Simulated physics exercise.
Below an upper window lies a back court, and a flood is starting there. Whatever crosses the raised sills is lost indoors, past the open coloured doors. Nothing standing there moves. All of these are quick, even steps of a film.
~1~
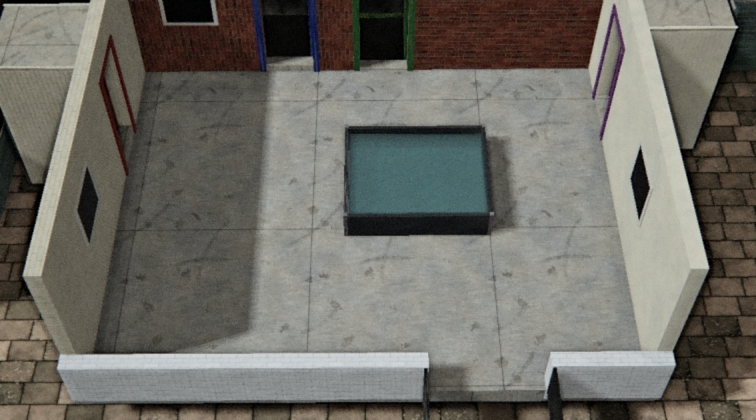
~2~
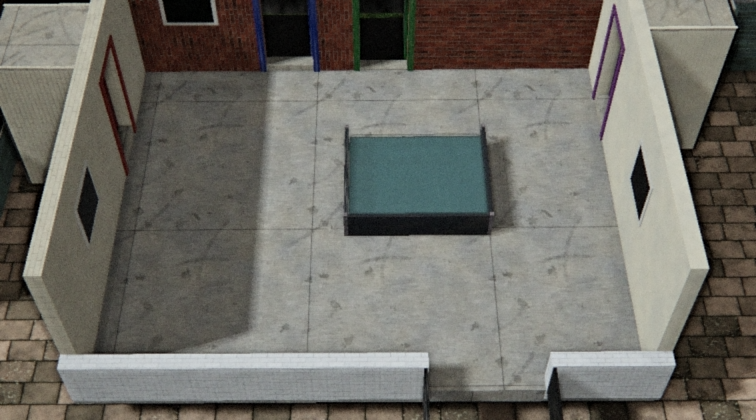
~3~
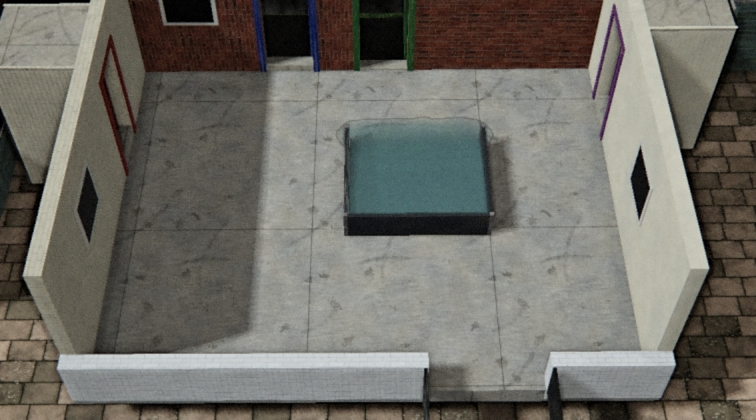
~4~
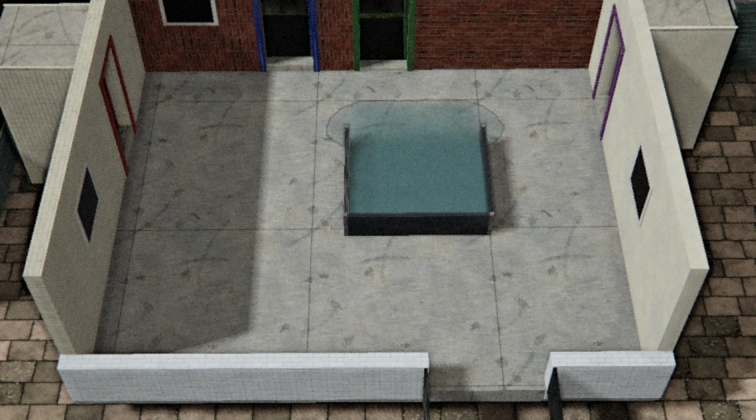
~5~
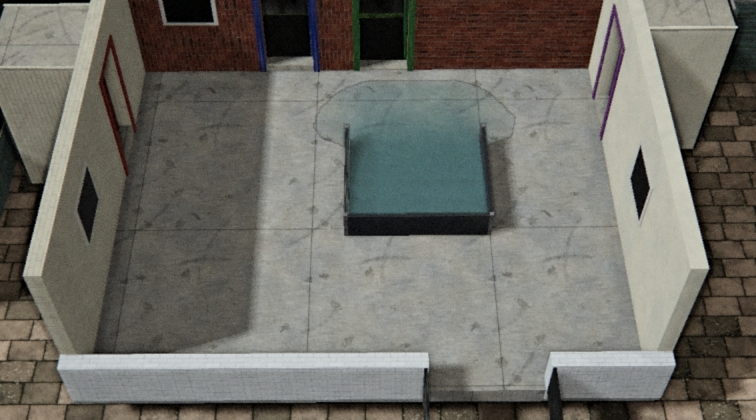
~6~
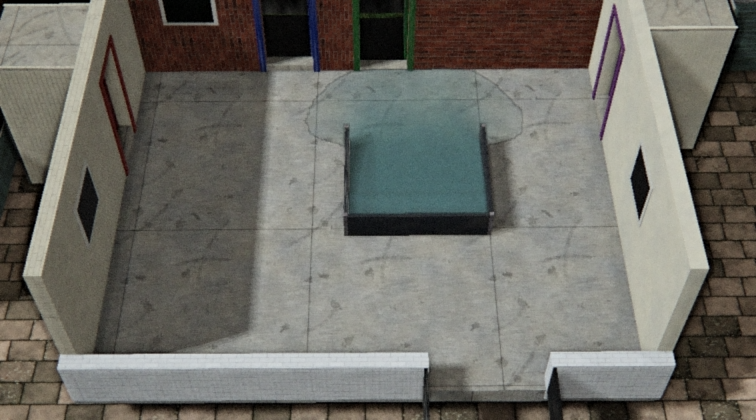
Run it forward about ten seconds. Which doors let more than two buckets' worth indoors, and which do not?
In the end the red door is going to allow two buckets or less; the green door is going to allow over two buckets; the purple door is going to allow two buckets or less; the blue door is going to allow two buckets or less.
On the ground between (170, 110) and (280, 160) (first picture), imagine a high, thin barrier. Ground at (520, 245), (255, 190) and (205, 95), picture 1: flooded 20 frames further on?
As listed: No water, clear, covered.
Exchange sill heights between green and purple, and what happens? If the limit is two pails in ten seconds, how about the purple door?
Looking at it again, the purple door breaks the threshold.
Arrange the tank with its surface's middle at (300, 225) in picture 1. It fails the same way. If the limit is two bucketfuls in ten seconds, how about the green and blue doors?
Log: Green breaks the limit; blue breaks the limit.
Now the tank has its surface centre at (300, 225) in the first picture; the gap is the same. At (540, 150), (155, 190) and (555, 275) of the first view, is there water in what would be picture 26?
Spared, spared, spared.
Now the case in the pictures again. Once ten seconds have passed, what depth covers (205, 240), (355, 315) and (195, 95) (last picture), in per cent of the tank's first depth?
Readings in order: Around 6, 0 and 12 %.
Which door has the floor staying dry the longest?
The red one.
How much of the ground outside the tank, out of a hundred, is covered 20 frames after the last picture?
Around 30 percent of it.
A moment on, water covers 15 % of the floor; the red door not reached, the green door over two buckets in, the purple door not reached, the blue door wet at the sill, nothing in.
Next, water covers 15 % of the floor; the red door not reached, the green door far over two buckets in, the purple door not reached, the blue door wet at the sill, nothing in.
Then, water covers 30 % of the floor; the red door not reached, the green door far over two buckets in, the purple door wet at the sill, nothing in, the blue door wet at the sill, nothing in.
Later, water covers 55 % of the floor; the red door wet at the sill, nothing in, the green door far over two buckets in, the purple door wet at the sill, nothing in, the blue door wet at the sill, nothing in.
In the end, water covers 80 % of the floor; the red door wet at the sill, nothing in, the green door far over two buckets in, the purple door wet at the sill, nothing in, the blue door wet at the sill, nothing in.
